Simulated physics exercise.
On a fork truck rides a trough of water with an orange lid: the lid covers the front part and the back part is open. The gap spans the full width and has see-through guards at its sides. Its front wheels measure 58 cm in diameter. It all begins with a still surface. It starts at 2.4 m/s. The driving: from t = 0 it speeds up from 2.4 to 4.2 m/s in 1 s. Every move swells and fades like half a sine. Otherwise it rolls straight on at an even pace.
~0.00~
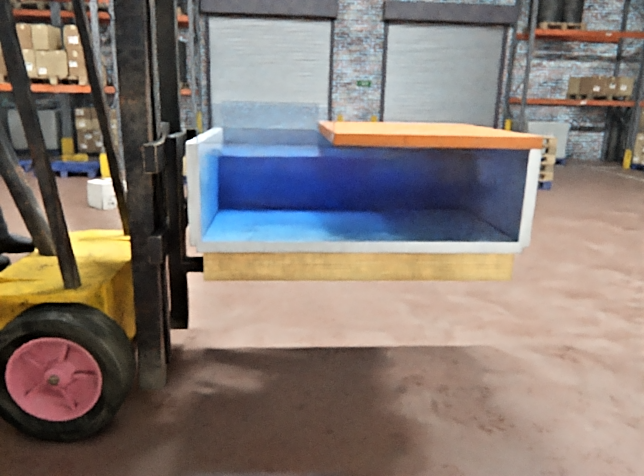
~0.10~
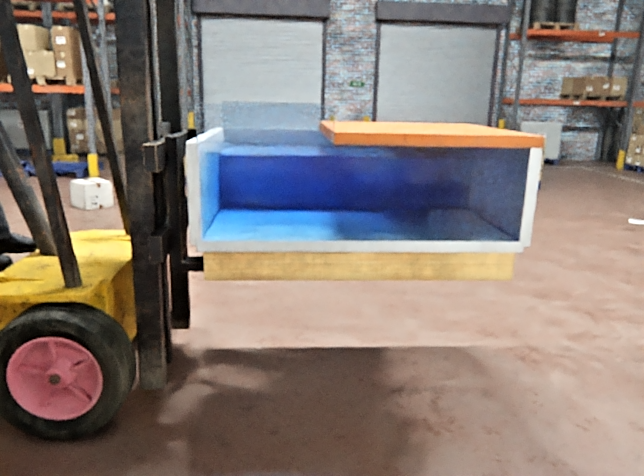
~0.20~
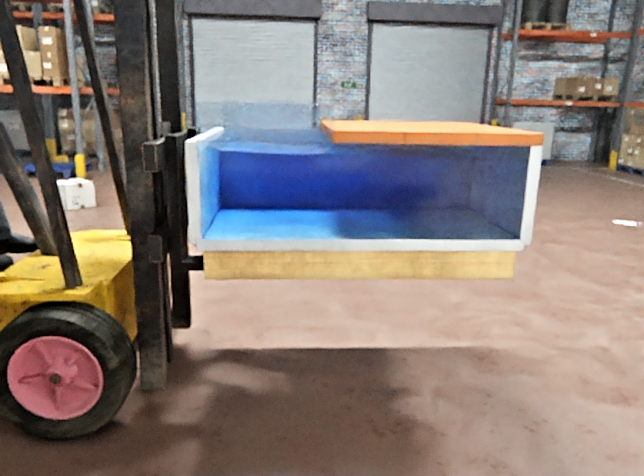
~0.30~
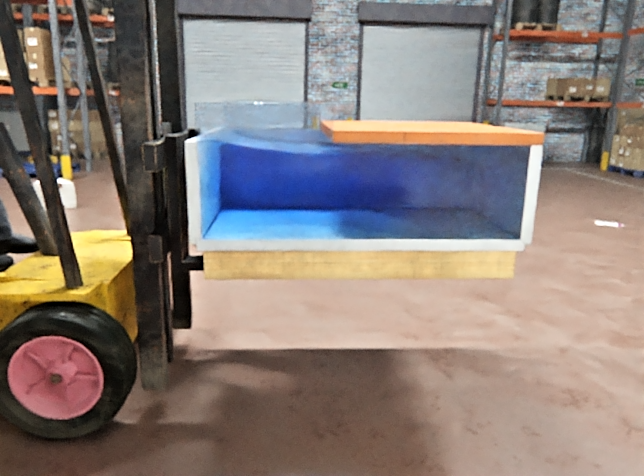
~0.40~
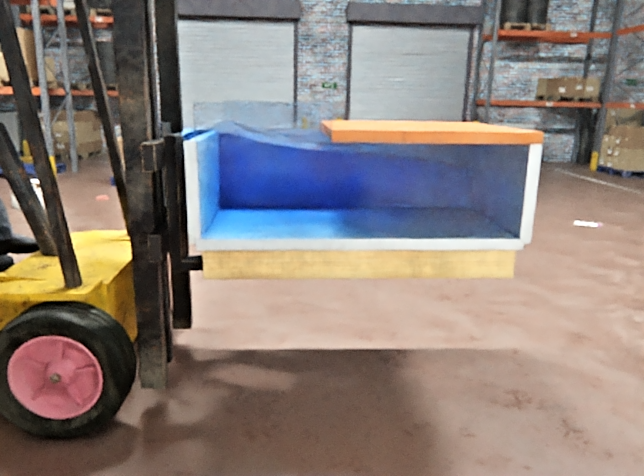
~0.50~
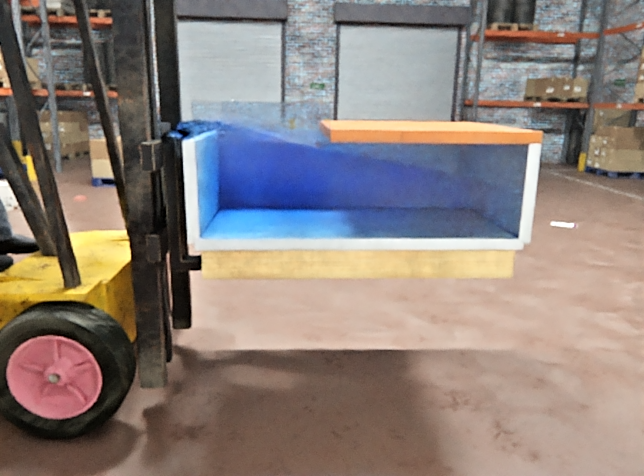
Blue water in a trough on a forklift slopes up toward the open left end.
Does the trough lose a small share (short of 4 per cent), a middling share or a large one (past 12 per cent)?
It comes out large.
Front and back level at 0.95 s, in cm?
About 12 cm in front and 44 cm behind.
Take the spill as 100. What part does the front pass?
About 0 per cent.
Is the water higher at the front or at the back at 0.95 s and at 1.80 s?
At the back, then the front.
By 0.95 s the surface stands 44 cm at the back and 11 cm at the front; 18 per cent is out, over the back.
By 1.40 s the surface stands 30 cm at the back and 30 cm at the front; 17 per cent is out, over the back.
By 1.80 s the surface stands 20 cm at the back and 37 cm at the front; 17 per cent is out, over the back.
By 3.88 s 18 per cent is out, over the back, 78 of 425 litres.
